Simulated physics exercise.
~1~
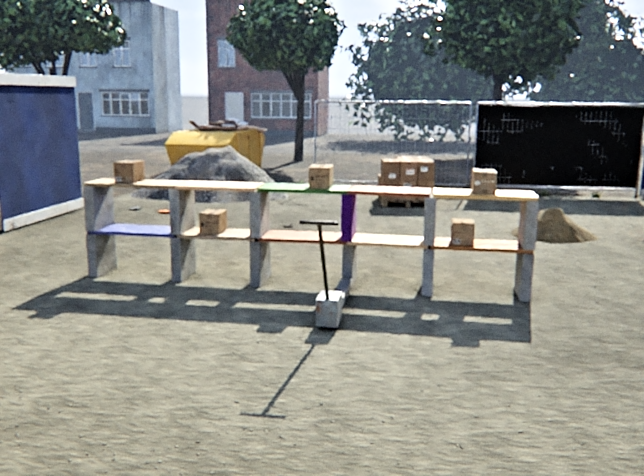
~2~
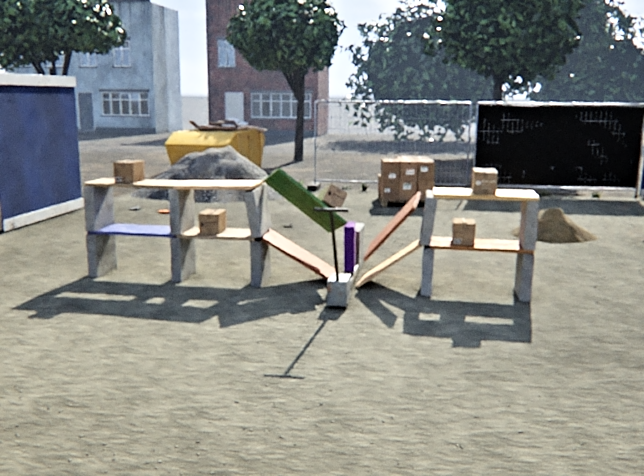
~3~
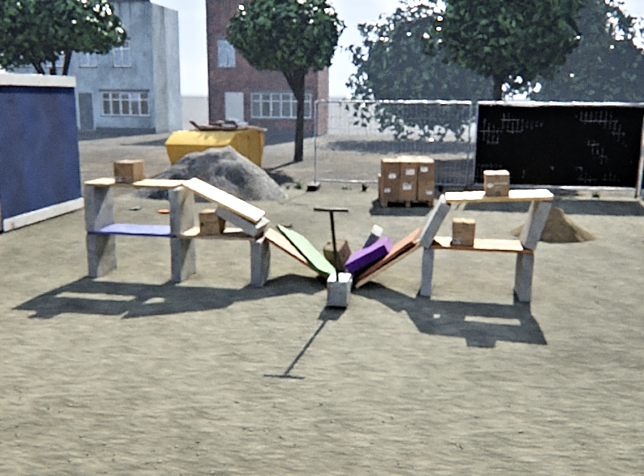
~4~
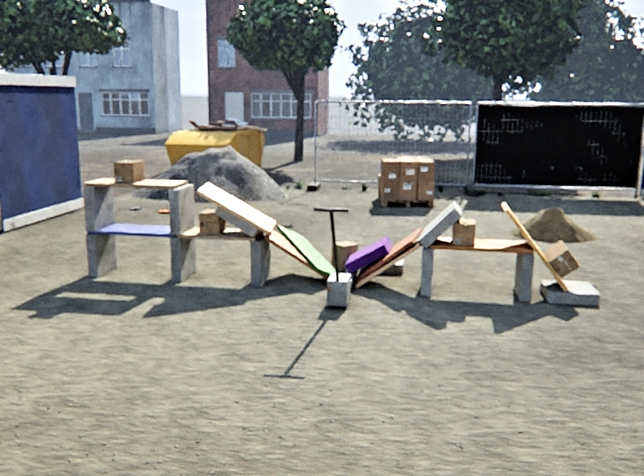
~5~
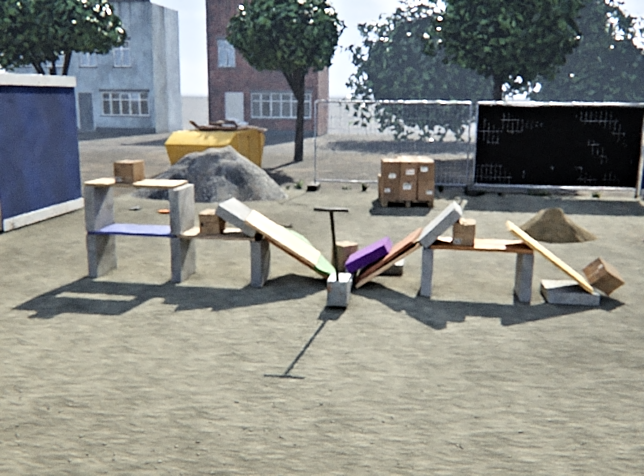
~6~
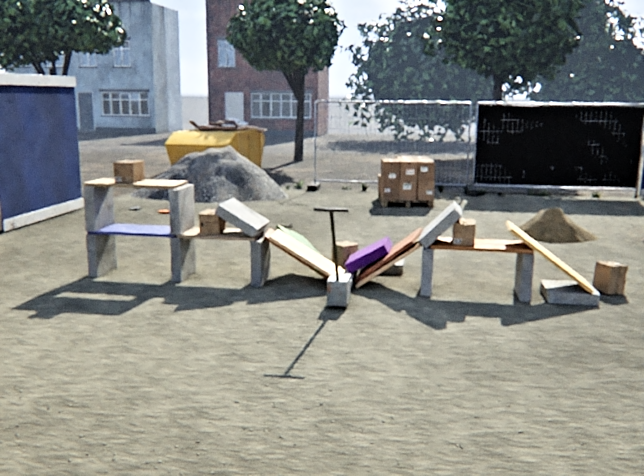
In an open yard, a long-handled jack pushes in at the foot of a two-tier shelf of loose boards and blocks; the middle caves in, the green board drops and overturns, the purple upright topples, and the upper right end falls, leaving the left end standing.
